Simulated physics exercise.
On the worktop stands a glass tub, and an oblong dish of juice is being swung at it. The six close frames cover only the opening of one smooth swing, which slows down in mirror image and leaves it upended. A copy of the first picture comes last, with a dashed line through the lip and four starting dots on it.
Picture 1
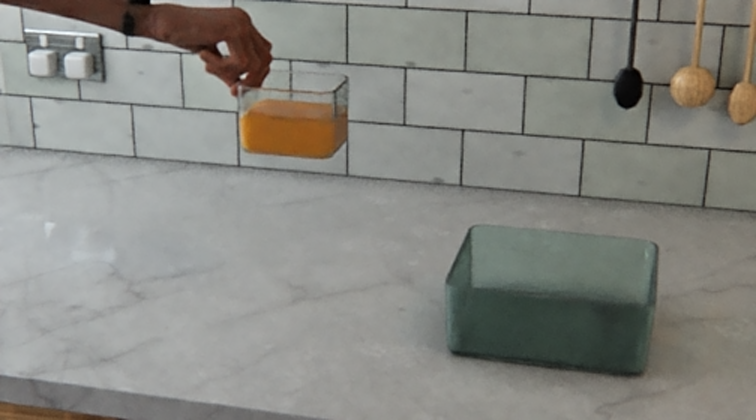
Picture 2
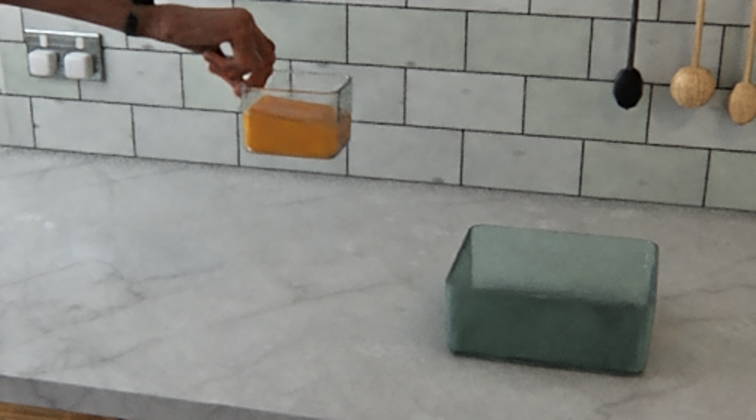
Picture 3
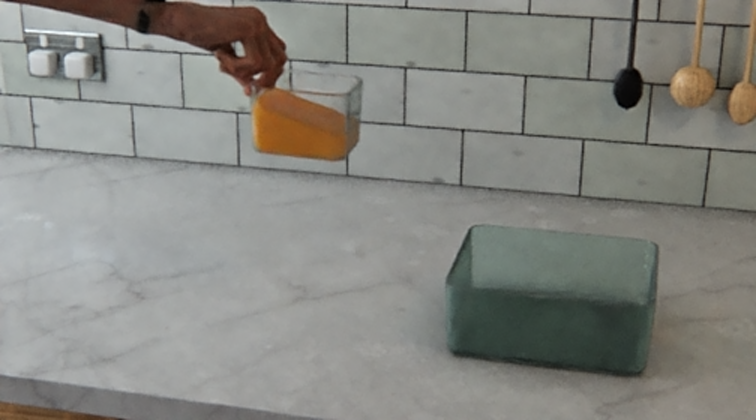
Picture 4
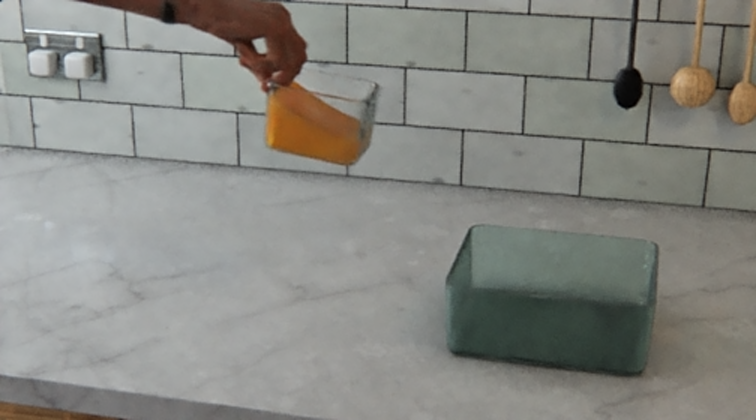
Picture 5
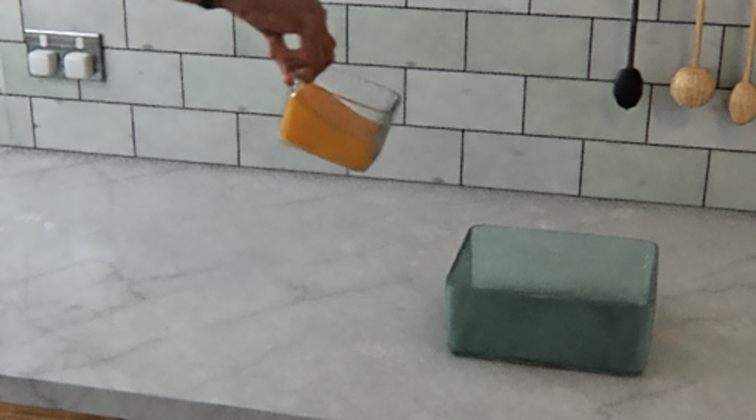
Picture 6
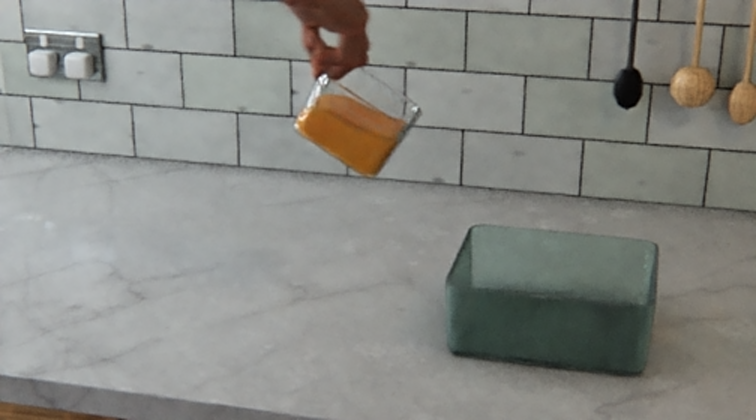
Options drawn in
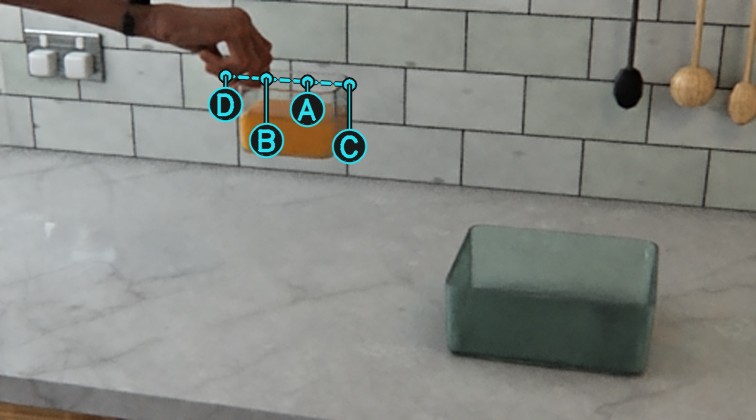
Clear oblong dish of orange juice, held by a hand, moving right and tilting rightward above a worktop with a green glass tub.
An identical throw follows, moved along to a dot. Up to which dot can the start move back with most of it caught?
I would pick dot A.
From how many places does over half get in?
Two of the four.
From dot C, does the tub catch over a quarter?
Yes, it does.
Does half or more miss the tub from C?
No, not at all.
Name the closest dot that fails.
Here it is dot B.
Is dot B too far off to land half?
Yes, it does.
On the marked copy, A at (307, 81); B at (266, 78); C at (349, 84); D at (225, 76).
With A, about 63 % lands in the tub, 27 % falls short and 9 % goes beside or beyond.
With B, about 33 % lands in the tub, 60 % falls short and 7 % goes beside or beyond.
With C, about 79 % lands in the tub, 11 % falls short and 10 % goes beside or beyond.
With D, about 0 % lands in the tub, 99 % falls short.
